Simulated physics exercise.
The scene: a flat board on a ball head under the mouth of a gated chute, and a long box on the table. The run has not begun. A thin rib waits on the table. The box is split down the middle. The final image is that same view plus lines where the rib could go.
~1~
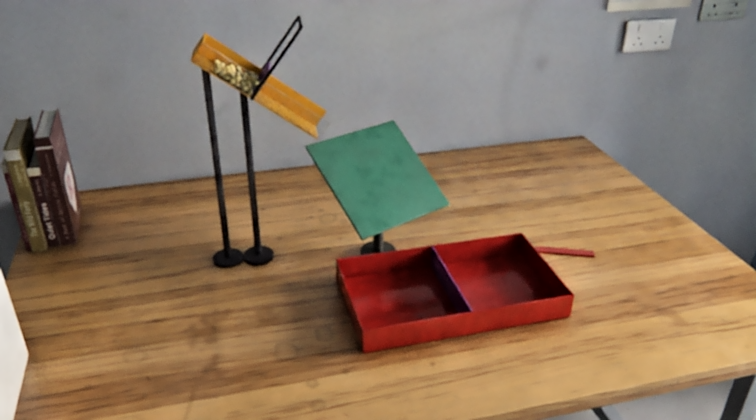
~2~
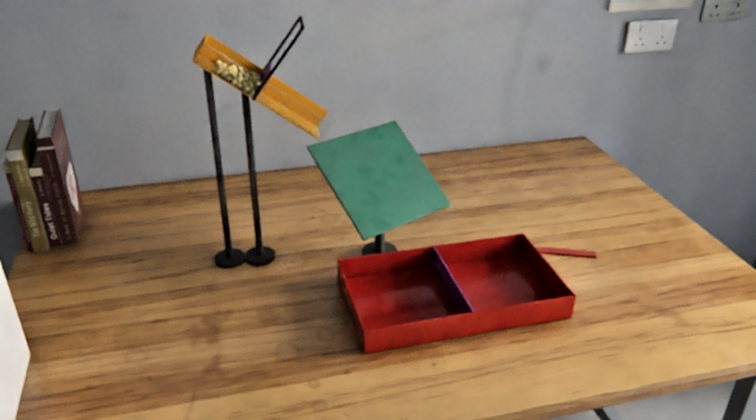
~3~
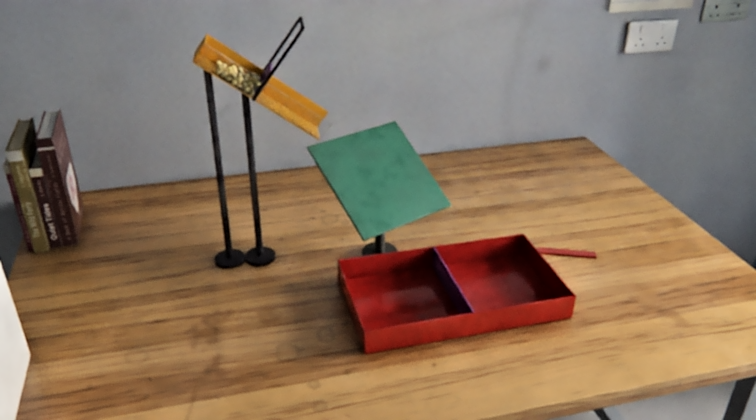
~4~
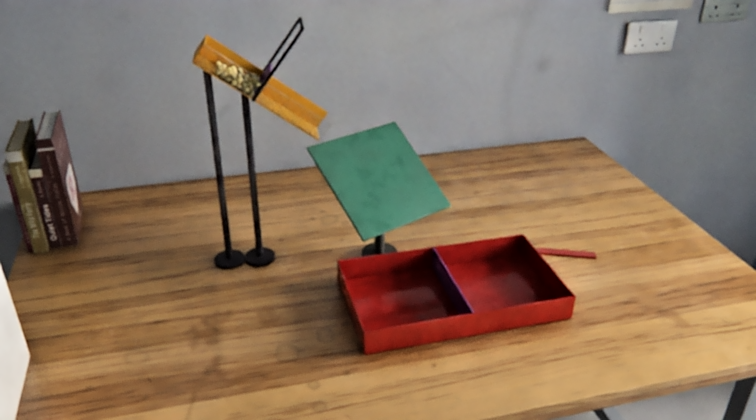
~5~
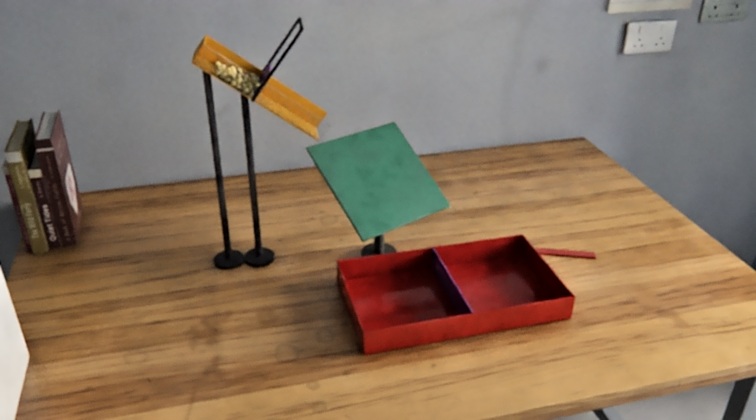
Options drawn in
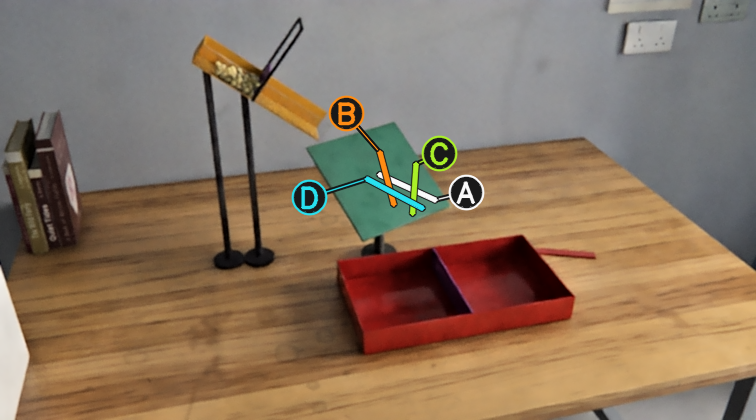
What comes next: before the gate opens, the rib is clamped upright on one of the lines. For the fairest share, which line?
I would pick line A.
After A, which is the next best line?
That is line D.
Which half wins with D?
More lands on the right.
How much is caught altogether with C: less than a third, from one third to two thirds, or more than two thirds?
It is more than two thirds.
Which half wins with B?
More lands on the left.
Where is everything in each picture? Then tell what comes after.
In the first frame, load behind the gate at (241, 76), soya beans; lip of the chute at (316, 133), sloping fairly steeply.
In the second frame, middle of the board at (381, 176), tilted fairly steeply; middle of its low edge at (410, 221); of its high edge at (353, 133).
In the third frame, front corners of the box at (365, 331) and (576, 296); front end of its middle wall at (474, 313); gate still shut at (269, 71).
In the fourth frame, middle of the load at (242, 78); lip at (318, 134).
In the fifth frame, middle of the load at (242, 78); lip at (317, 134).
On the marked copy, line A from (379, 174) to (435, 200); line B from (380, 152) to (393, 204); line C from (416, 164) to (412, 213); line D from (367, 179) to (422, 208).
For line A, of what is caught, about half in the left half, about half in the right.
For line B, of what is caught, all in the left half, none in the right.
For line C, of what is caught, nearly all in the left half, a stray few in the right.
For line D, of what is caught, about a quarter in the left half, most in the right.
